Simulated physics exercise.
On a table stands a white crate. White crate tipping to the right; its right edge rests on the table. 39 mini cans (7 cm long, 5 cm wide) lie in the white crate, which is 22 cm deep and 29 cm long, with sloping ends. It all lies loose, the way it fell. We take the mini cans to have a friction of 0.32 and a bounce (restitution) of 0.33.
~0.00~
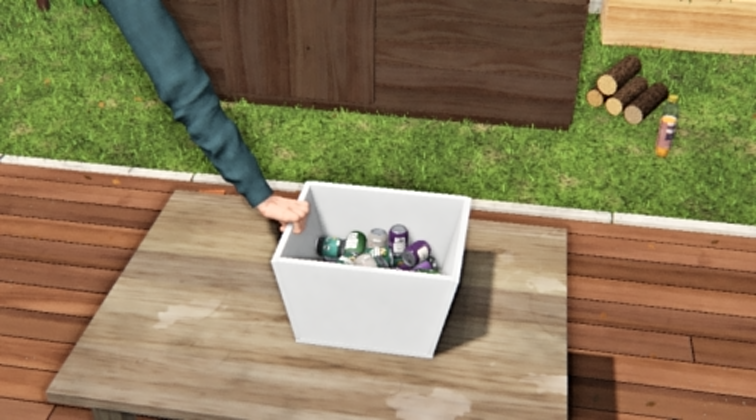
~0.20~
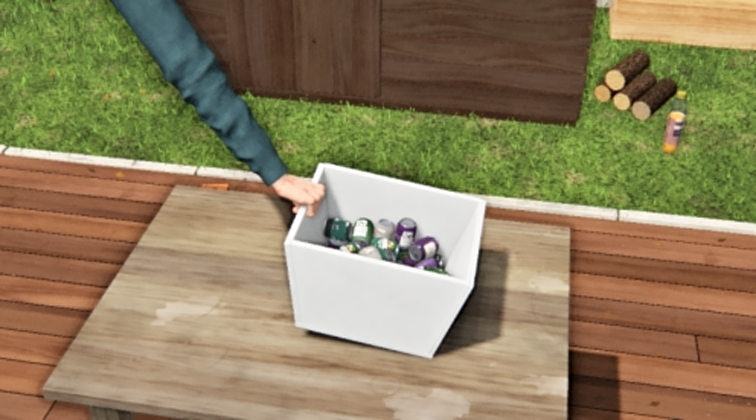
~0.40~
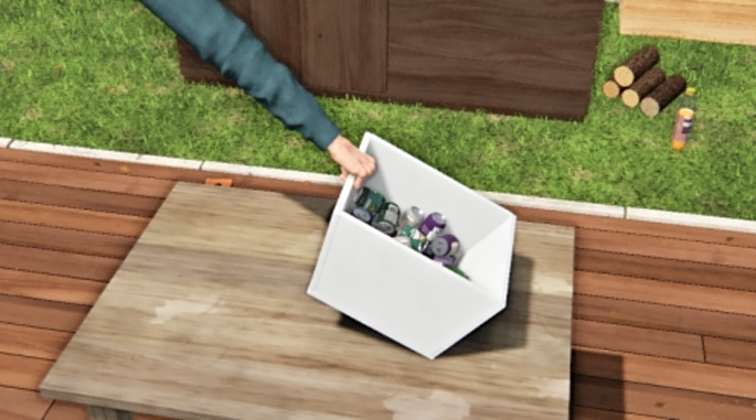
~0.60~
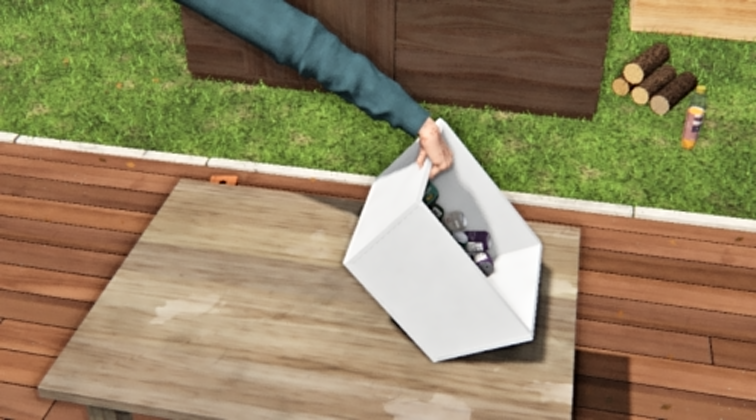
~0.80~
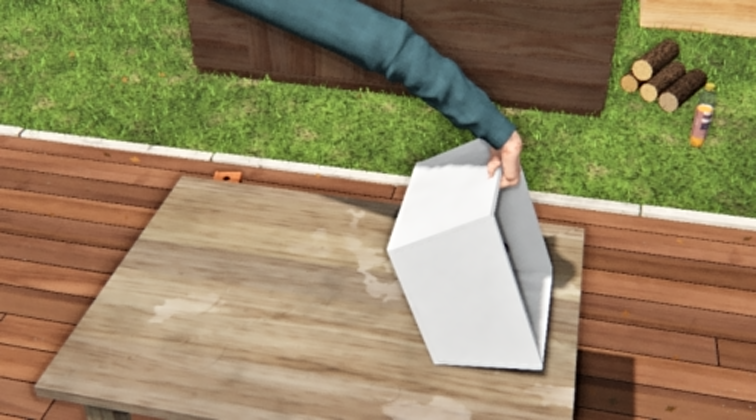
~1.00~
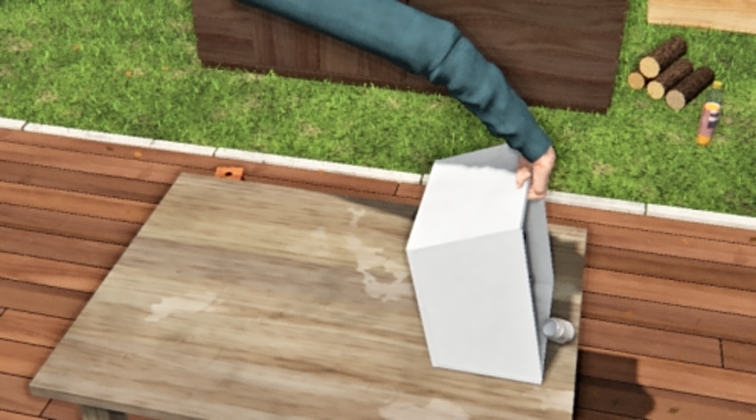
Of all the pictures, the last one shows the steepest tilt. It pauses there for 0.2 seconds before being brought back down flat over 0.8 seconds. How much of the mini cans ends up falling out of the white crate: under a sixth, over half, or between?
It is left with half to five sixths of the pieces.
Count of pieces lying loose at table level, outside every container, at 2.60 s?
I'd put it at close to 1.
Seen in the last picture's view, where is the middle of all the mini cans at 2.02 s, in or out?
Middle approx. (424, 298).
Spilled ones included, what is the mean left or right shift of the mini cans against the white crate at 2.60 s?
I'd put it at close to 24 cm toward the right.
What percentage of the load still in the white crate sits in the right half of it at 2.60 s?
Share in that half: Roughly 70 percent.
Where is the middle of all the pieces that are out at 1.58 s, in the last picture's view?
The centre sits near pixel (629, 411).
After 1.26 s, tilt 77°; 5 of 39 out of the white crate.
After 1.58 s, tilt 42°; 10 of 39 out of the white crate.
After 2.02 s, tilt 0°; 10 of 39 out of the white crate.
When it is over (at 2.60 s), 10 of 39 out of the white crate. Asked share, 10 of 39, 26 per cent.
